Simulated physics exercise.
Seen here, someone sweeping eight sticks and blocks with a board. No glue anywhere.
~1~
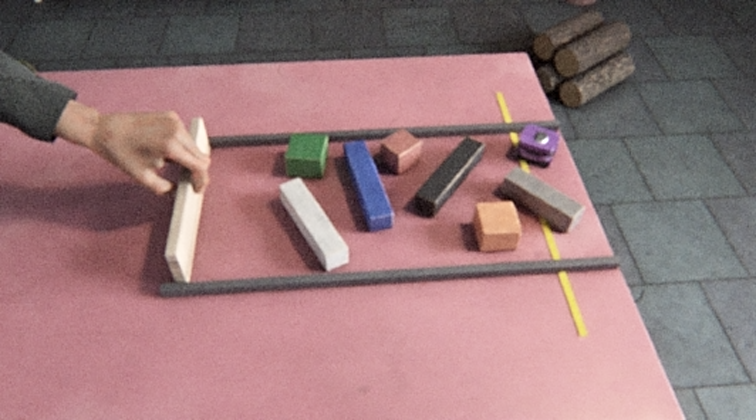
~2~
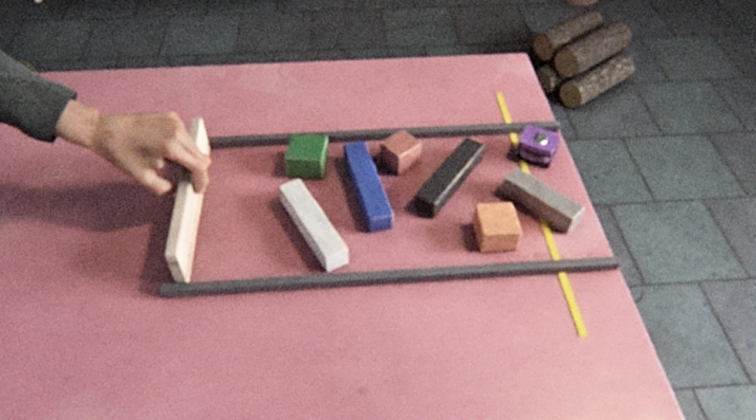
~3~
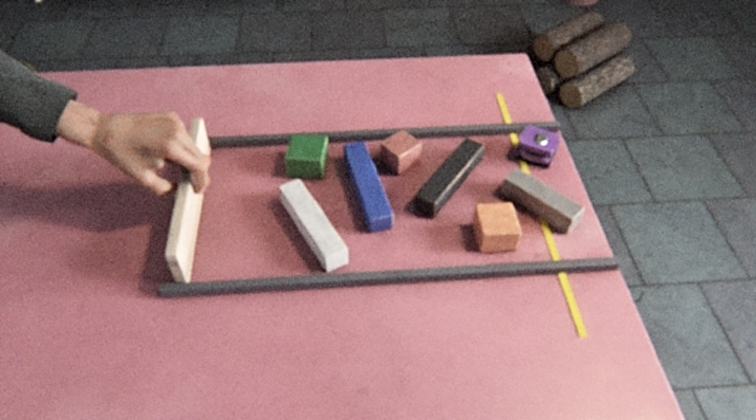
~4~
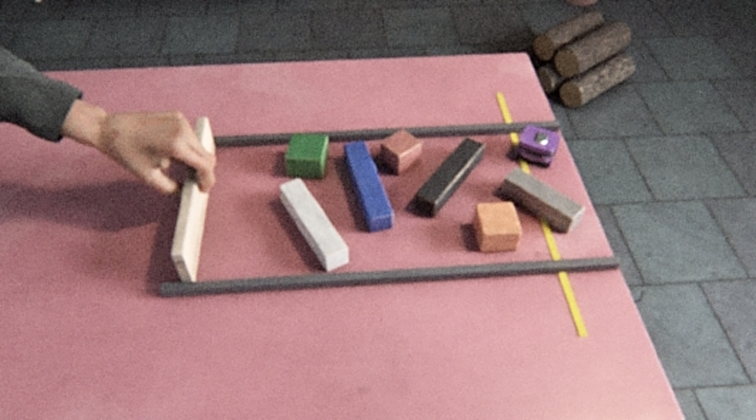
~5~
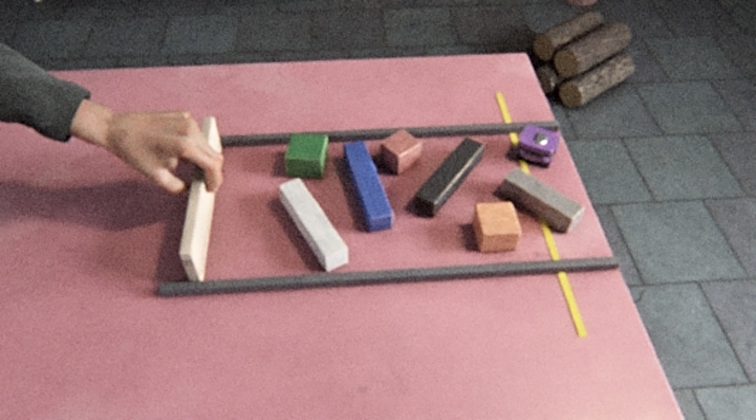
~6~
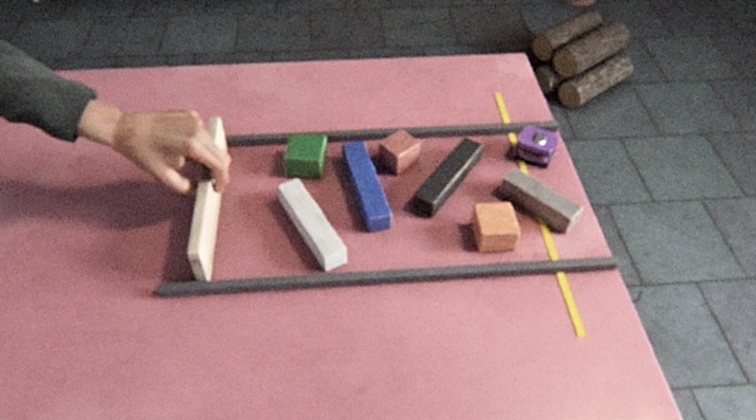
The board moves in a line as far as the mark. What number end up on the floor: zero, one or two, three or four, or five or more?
The number that fall off is three or four.
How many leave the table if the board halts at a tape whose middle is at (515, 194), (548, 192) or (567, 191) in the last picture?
Try by try, 4, 6 and 6.
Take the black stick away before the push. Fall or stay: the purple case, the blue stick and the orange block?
The purple case comes down, the blue stick is kept, the orange block does not fall.
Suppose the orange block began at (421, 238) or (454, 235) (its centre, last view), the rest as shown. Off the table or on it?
In turn it is kept; holds on.
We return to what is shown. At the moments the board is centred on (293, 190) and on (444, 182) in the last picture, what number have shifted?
The counts are 2 and 8.
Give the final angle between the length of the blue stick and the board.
Near 10 degrees.
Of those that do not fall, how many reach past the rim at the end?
The number is 2.
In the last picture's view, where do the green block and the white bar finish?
About (537, 143), and the other about (554, 211).
Early on, none off yet; purple case at rest near (536, 147); grey bar at rest near (540, 200); orange block at rest near (495, 227).
A while later, none off yet; purple case at rest near (536, 147); grey bar at rest near (540, 200); orange block moving near (501, 230).
Further along, none off yet; purple case leaning well over near (581, 140); grey bar travelled about its own width near (604, 215); orange block travelled about its own width near (552, 236).
Finally, the number that fall off is three or four; lost, red block, black stick, grey bar and purple case.
